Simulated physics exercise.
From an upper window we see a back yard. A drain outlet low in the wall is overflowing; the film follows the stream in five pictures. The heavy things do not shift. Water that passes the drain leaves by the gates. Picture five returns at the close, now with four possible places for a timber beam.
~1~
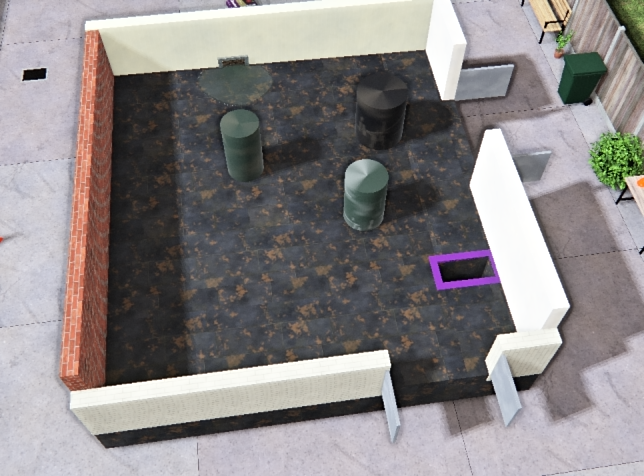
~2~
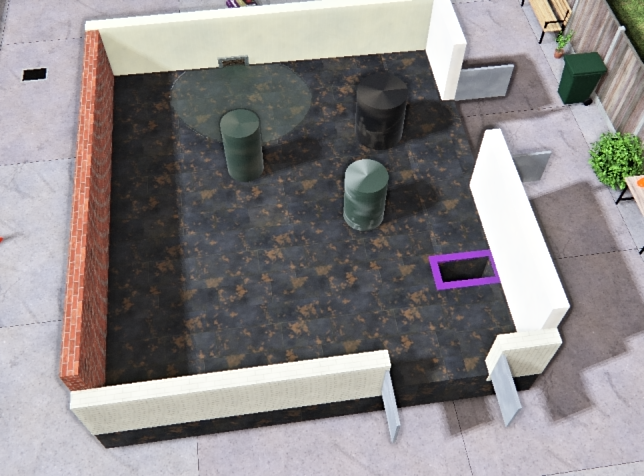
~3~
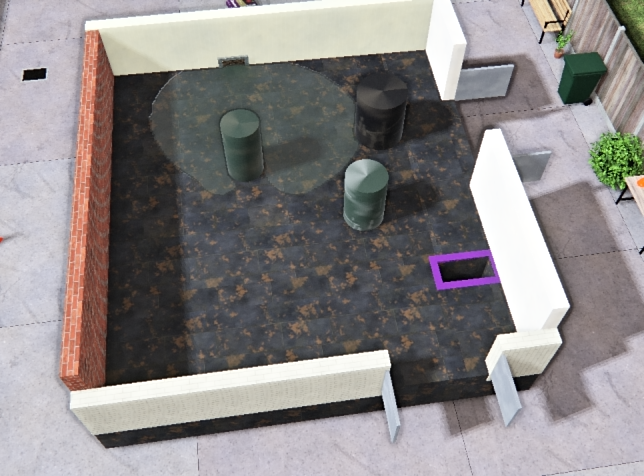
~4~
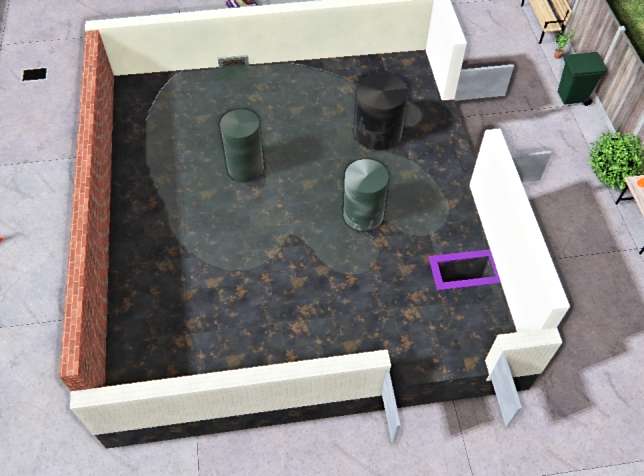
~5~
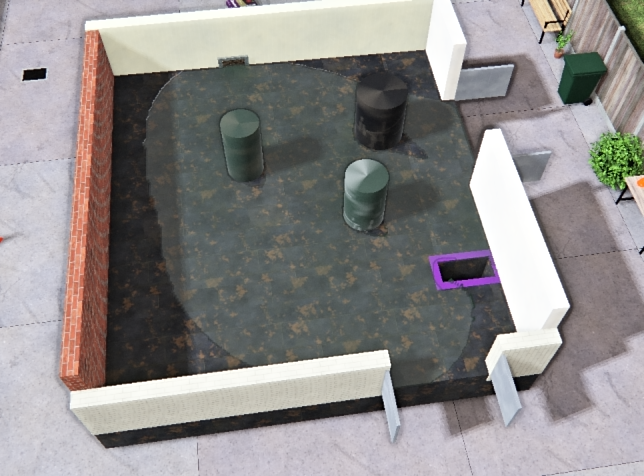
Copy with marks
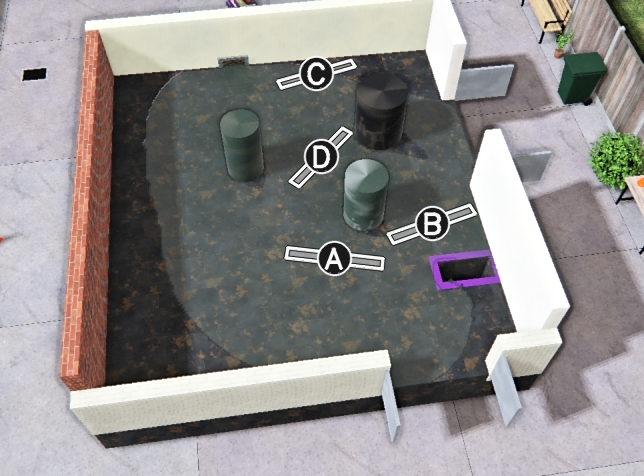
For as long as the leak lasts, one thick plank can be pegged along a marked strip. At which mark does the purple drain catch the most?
I would pick place A.
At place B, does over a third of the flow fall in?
No, it does not.
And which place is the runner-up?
C.
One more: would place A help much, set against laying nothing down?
Yes.
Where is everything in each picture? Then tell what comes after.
Outfall at (234, 62); purple drain at (466, 269); open gate at (435, 367); open gate at (455, 141); water covers 3 % of the ground and shows as far out as (258, 95); purple drain still dry.
Water covers 10 % of the ground and shows as far out as (307, 109); purple drain still dry.
Water covers 22 % of the ground and shows as far out as (319, 181); purple drain still dry.
Water covers 40 % of the ground and shows as far out as (432, 225); purple drain still dry.
Water covers 66 % of the ground and shows as far out as (459, 322); purple drain taking water.
On the marked copy, A from (287, 252) to (382, 263); B from (390, 238) to (472, 209); C from (279, 84) to (353, 63); D from (294, 183) to (346, 130).
If A is chosen, about 56 % of the stream runs into the purple drain, about 44 % out by the gates.
If B is chosen, about 14 % of the stream runs into the purple drain, about 86 % out by the gates.
If C is chosen, about 39 % of the stream runs into the purple drain, about 61 % out by the gates.
If D is chosen, about 20 % of the stream runs into the purple drain, about 80 % out by the gates.
